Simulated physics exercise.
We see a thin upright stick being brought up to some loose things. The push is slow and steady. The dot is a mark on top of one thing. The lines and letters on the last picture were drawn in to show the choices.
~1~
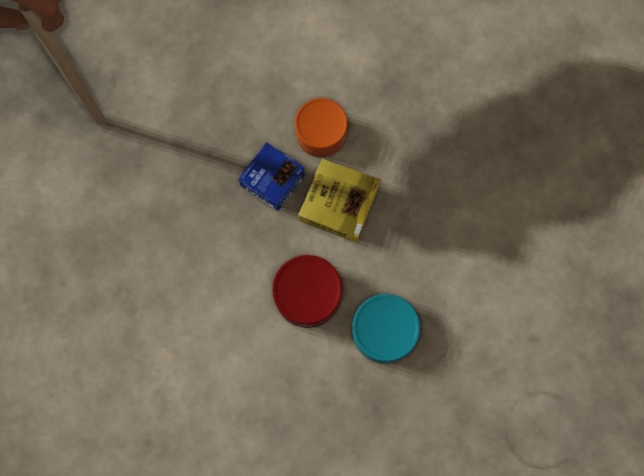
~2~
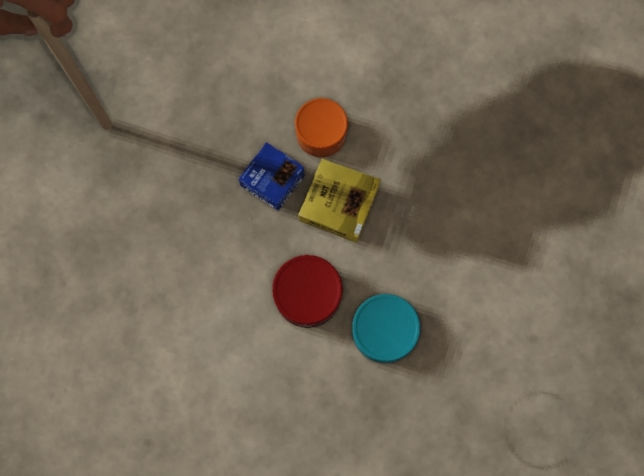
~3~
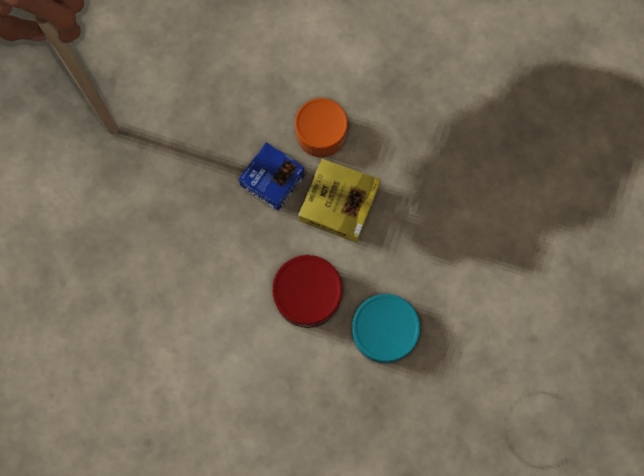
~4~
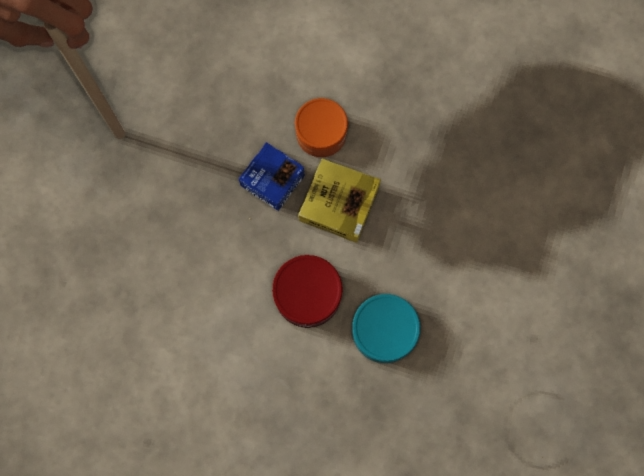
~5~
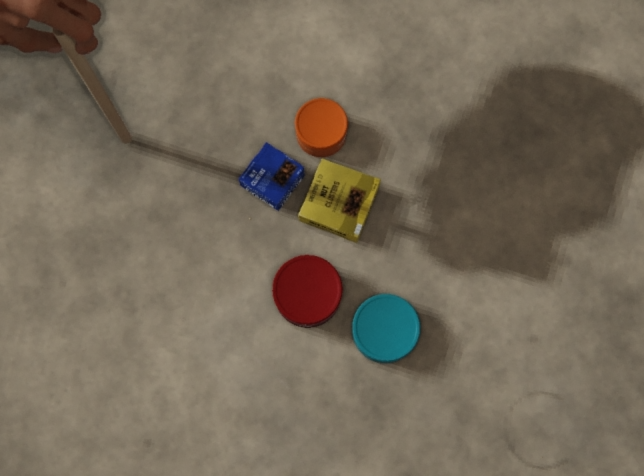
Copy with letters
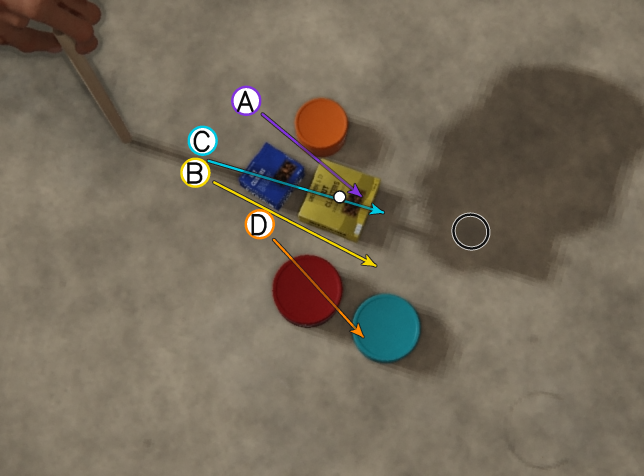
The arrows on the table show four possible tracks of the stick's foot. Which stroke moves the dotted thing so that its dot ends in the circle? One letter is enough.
Stroke C brings the dot into the ring.
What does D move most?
The red jar goes farthest.
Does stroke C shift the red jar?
On that stroke, no.
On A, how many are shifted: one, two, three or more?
Two.
On the copy, A from (262, 114) to (361, 196); B from (214, 182) to (376, 266); C from (209, 161) to (383, 213); D from (274, 240) to (363, 337); the ring at (471, 231); the white dot at (340, 197).
On C. First, foot of the stick (272, 180); yellow packet (353, 203); blue packet (301, 184).
Then, foot of the stick (334, 199); yellow packet (418, 221); blue packet (365, 202).
Finally, foot of the stick (383, 213); yellow packet (469, 233); blue packet (414, 217); the dot on the yellow packet is in the ring.
By contrast, A leaves the dotted thing at (356, 240); B leaves the dotted thing at (364, 202); D leaves the dotted thing at (340, 200).
